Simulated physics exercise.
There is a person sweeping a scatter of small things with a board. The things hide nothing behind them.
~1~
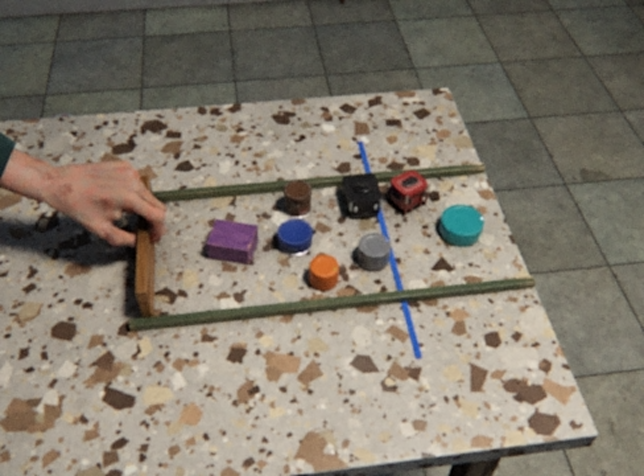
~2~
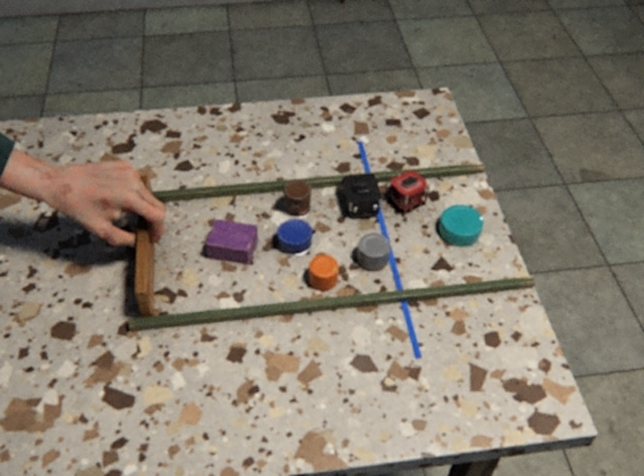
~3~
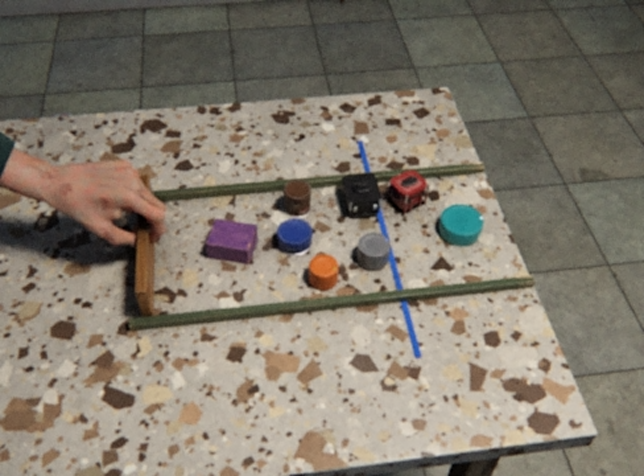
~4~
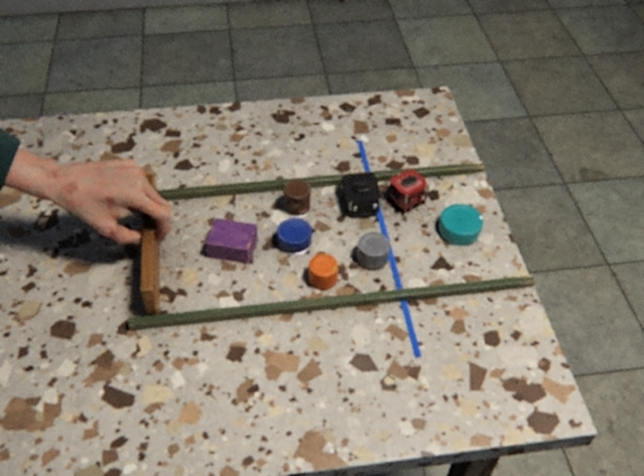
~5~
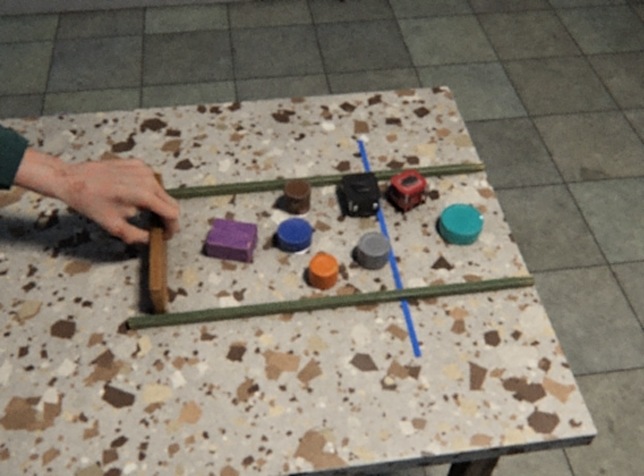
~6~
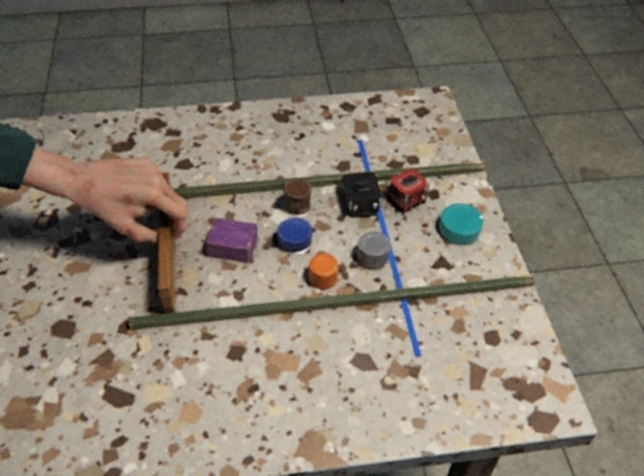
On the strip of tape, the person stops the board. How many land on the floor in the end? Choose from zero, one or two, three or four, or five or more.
In the end, zero land there.
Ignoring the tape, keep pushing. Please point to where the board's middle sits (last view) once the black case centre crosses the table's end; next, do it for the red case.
Estimated middle: (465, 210), and (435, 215) for the other.
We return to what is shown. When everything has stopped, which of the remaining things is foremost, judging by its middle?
The one you want is the turquoise lid.
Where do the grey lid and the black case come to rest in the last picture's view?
The first sits around (406, 244), while the other sits around (418, 188).
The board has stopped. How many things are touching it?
At rest, 4 are in contact.
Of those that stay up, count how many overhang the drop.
It's 0.
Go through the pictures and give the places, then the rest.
The first picture shows turquoise lid (461, 225); red case (408, 192); black case (361, 196); board (146, 244); tape (386, 236).
The second picture shows red case (408, 192); orange lid (324, 273).
The third picture shows black case (361, 196); purple block (232, 241).
The fourth picture shows turquoise lid (461, 224); brown tin (297, 199).
The fifth picture shows red case (408, 191); board (159, 241).
The sixth picture shows turquoise lid (461, 224); red case (408, 190); black case (361, 195); board (167, 240); tape (385, 234).
A little later, none off yet; turquoise lid at rest near (461, 224); red case at rest near (408, 190); black case at rest near (361, 195).
When it is over, the number that fall off is zero.
